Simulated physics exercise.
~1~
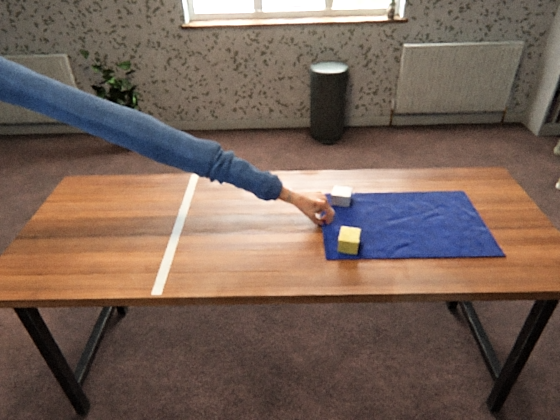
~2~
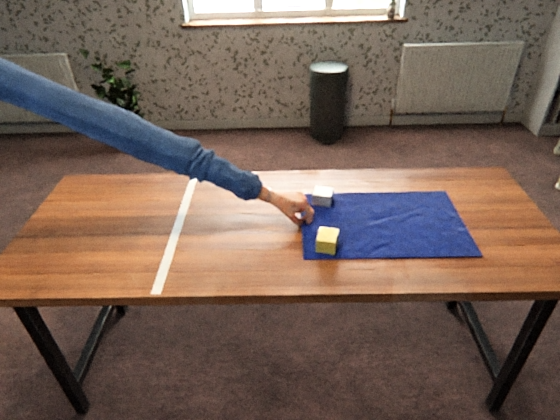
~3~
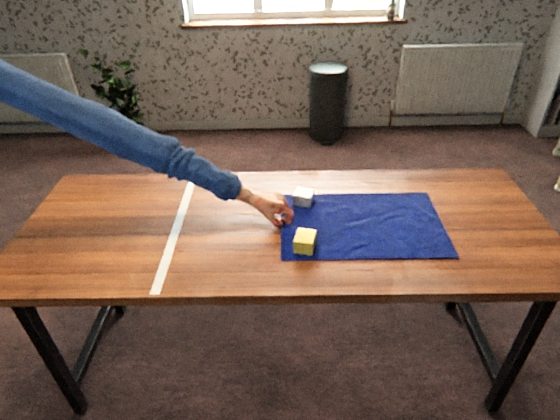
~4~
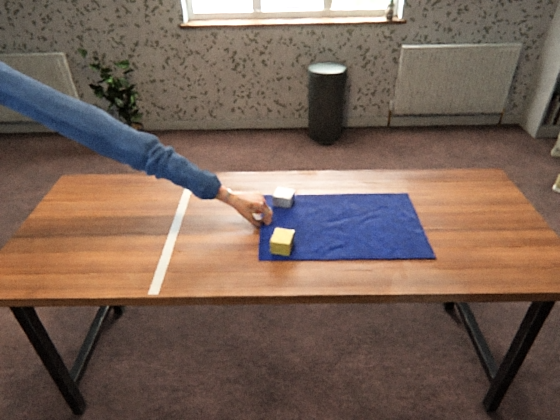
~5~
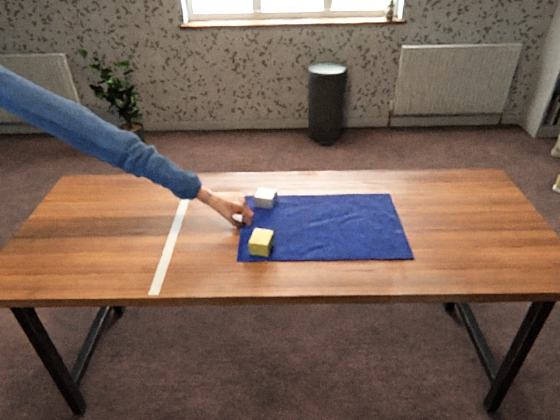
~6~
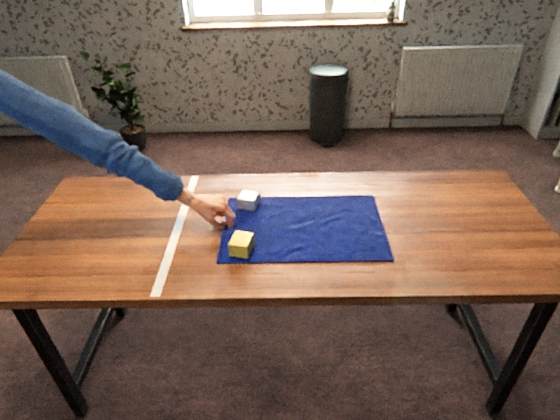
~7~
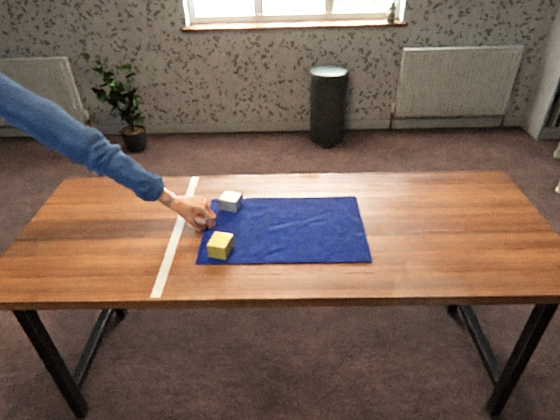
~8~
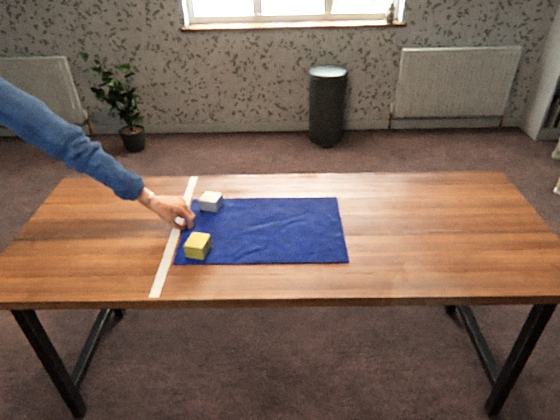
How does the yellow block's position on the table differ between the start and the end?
At the start the yellow block is right of the table's middle, well away from the tape. By the end it has been carried left on the mat and sits just to the right of the tape.
